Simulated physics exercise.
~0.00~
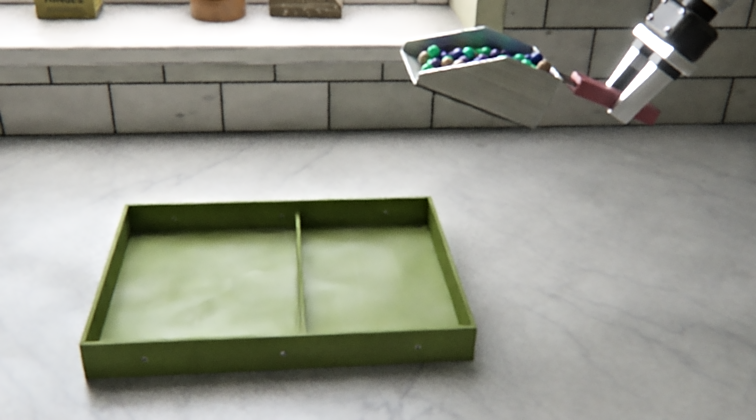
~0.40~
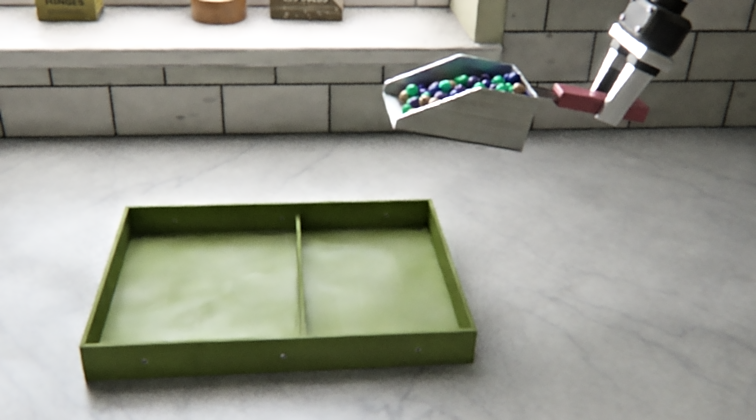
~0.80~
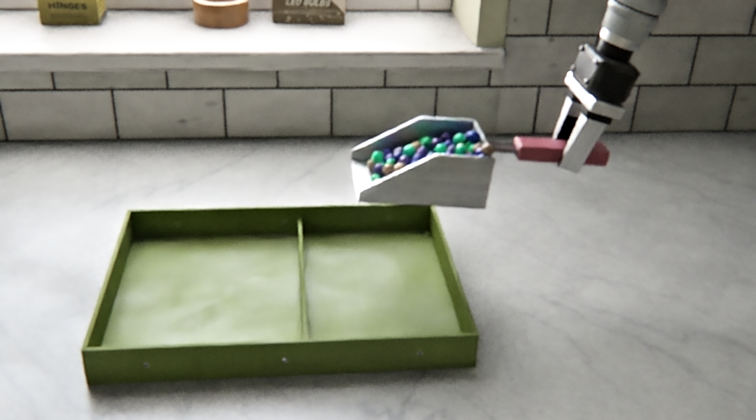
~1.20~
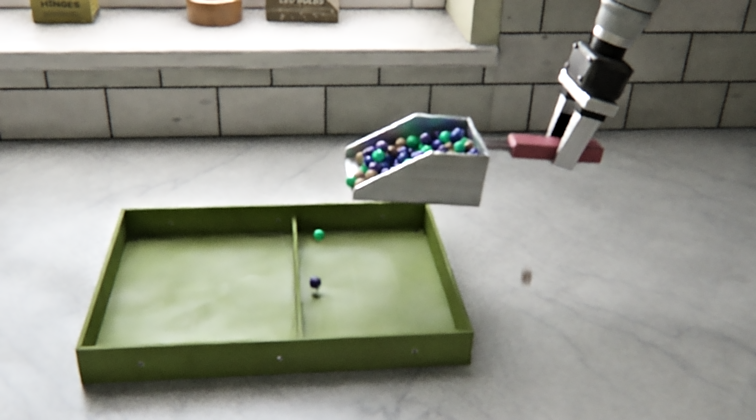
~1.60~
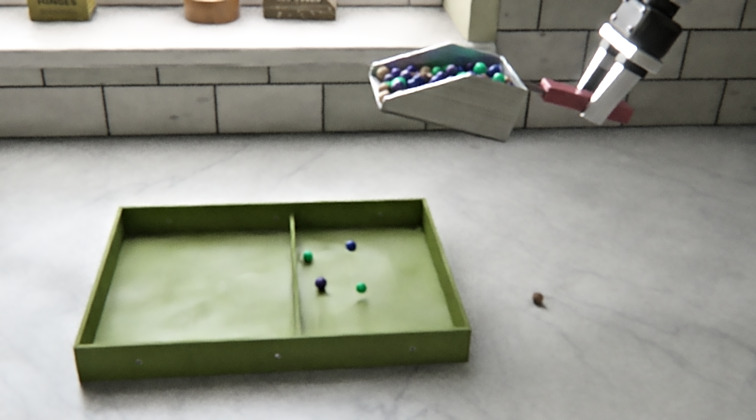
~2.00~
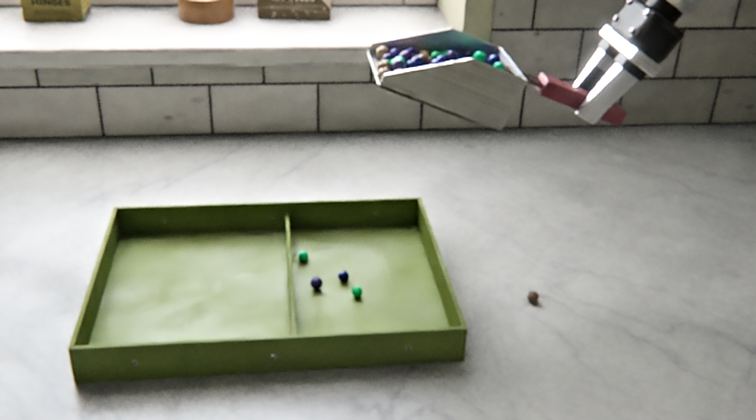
Robot arm lowering a scoop of colourful balls over a divided green tray, spilling a few, then lifting and tilting it back.
